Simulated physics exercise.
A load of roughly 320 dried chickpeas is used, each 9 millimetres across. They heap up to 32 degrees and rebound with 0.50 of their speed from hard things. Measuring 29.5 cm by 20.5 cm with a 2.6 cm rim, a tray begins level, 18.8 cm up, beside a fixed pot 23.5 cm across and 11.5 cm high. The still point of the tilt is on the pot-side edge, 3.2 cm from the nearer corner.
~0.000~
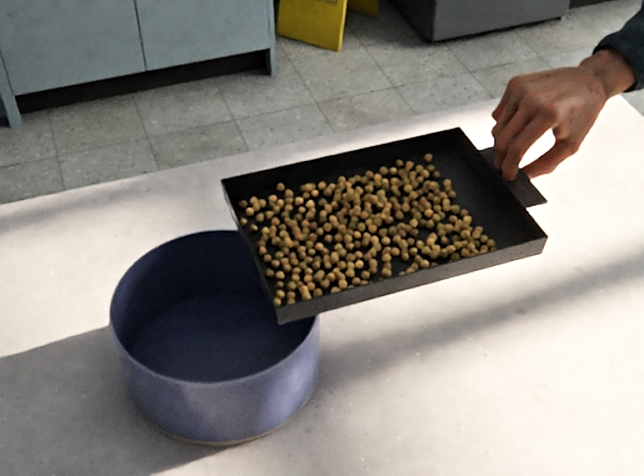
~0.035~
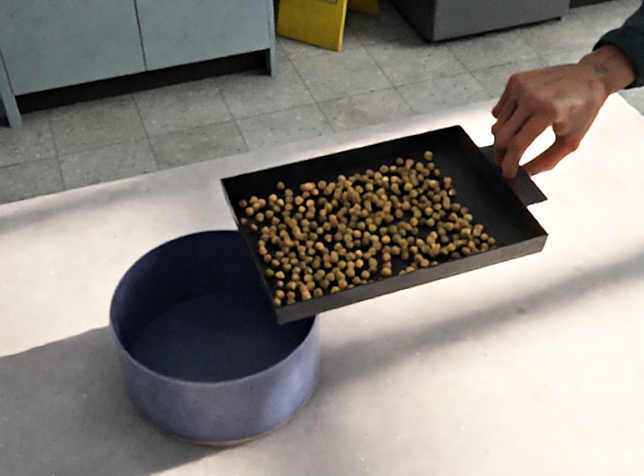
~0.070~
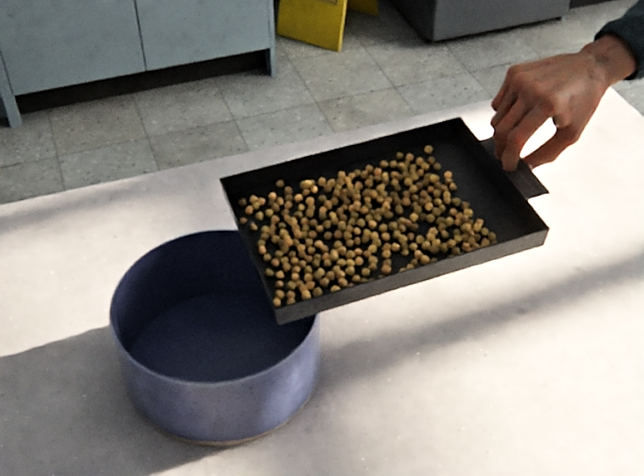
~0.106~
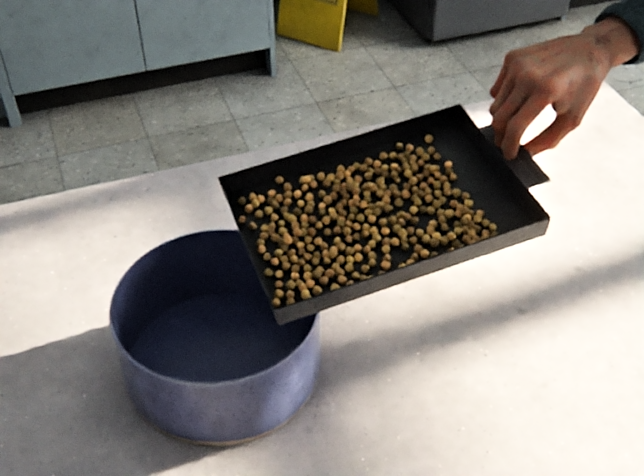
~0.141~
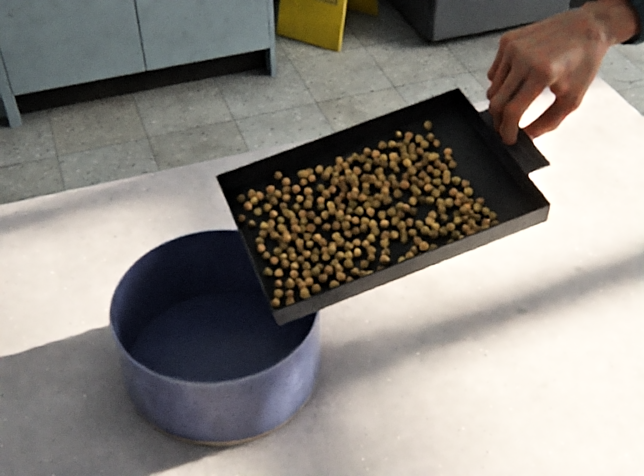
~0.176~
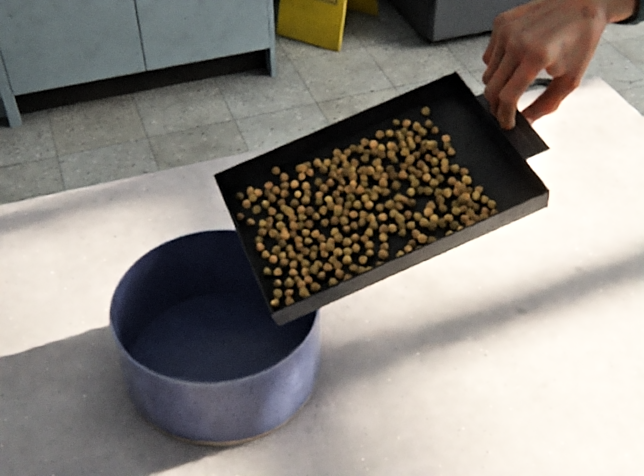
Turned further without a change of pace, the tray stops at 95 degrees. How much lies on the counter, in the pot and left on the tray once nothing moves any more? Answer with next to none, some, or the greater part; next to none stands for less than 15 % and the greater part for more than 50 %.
Counter: Some; pot: The greater part; tray: Next to none.
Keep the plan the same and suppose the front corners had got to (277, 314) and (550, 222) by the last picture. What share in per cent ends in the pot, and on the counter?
In the pot: 0 per cent; on the counter: 95 per cent.
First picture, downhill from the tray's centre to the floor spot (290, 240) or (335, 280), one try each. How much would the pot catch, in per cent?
About 95 and 5 per cent.
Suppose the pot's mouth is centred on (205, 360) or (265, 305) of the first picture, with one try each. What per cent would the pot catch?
Close to 95 in a hundred, then close to 65 in a hundred.
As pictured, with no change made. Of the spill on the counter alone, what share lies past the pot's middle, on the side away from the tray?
About 90 %.
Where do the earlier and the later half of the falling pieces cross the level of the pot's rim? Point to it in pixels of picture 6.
I'd mark about (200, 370) for the first half and about (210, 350) for the second.
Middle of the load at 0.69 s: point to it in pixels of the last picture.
Near (244, 255).
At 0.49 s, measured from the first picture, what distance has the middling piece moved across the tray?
It has moved some 6 cm from its start.
Then, at 0.49 s, tilt 55 degrees; the tray holds 100 %, the pot 0 %.
Then, at 0.69 s, tilt 80 degrees; the tray holds 95 %, the pot 0 %.
After 1.02 s, tilt 95 degrees; the tray holds 20 %, the pot 45 %.
At rest (2.1 s), counter 30 %, pot 70 %, tray 0 %.
